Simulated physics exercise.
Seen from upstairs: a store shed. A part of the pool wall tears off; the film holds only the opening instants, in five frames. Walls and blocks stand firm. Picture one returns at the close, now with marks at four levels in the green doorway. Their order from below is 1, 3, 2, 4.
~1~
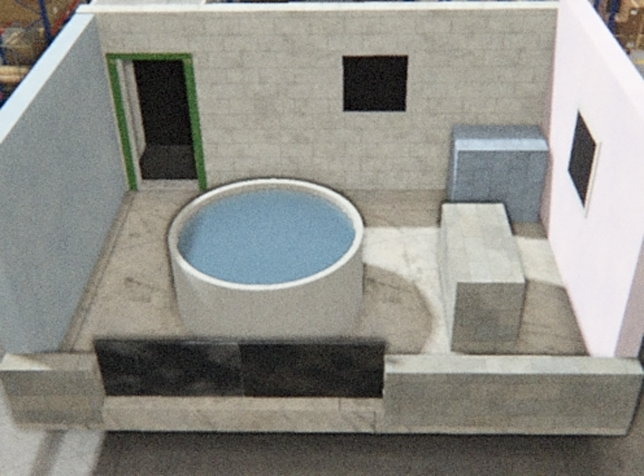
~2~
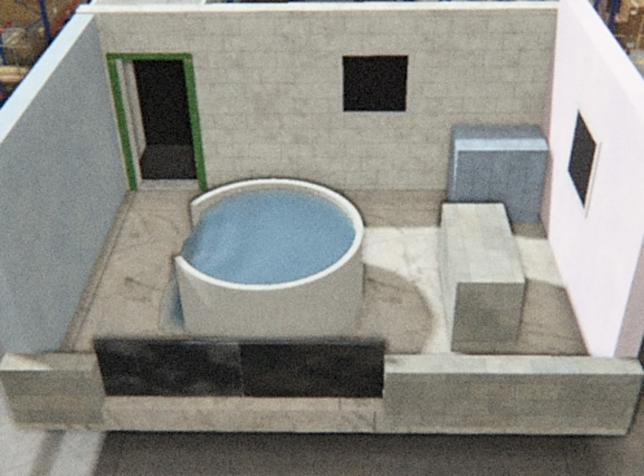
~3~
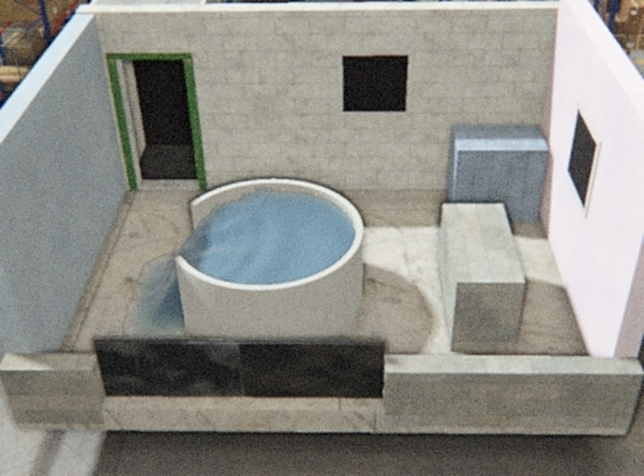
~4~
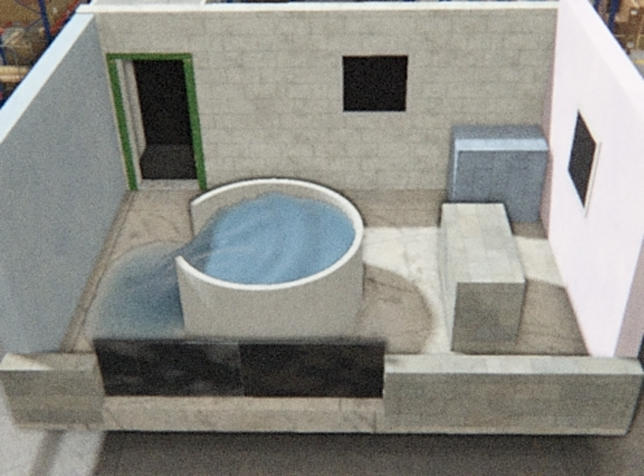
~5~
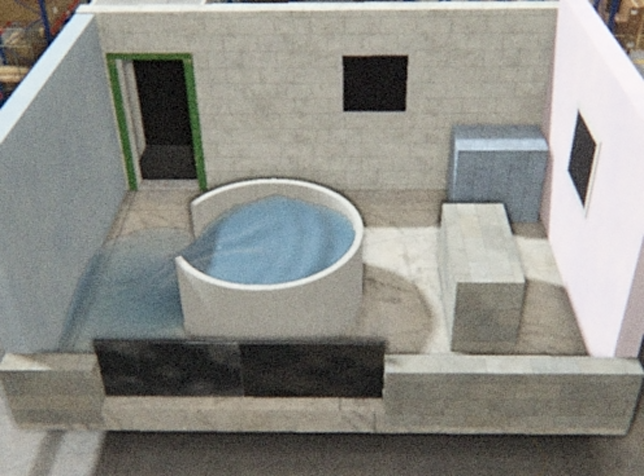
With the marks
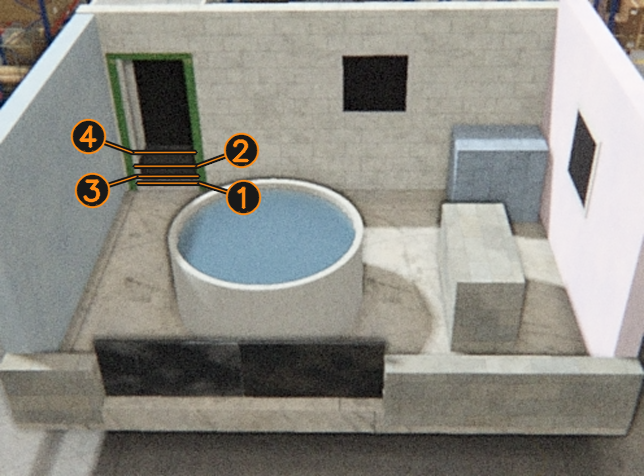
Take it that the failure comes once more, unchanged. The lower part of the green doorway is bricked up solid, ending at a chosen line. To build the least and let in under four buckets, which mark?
Take 2.
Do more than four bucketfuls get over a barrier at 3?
Yes, that goes wrong.
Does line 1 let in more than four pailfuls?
Yes, it does.
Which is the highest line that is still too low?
3 it is.
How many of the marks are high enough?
Two.
On the marked copy, 1 at (168, 183); 2 at (165, 166); 3 at (167, 176); 4 at (163, 152); from the bottom up 1, 3, 2, 4.
Choosing 1, dozens of bucketfuls pour in.
Choosing 2, a bucket or two gets in.
Choosing 3, about 14 bucketfuls get in.
Choosing 4, nothing gets over.
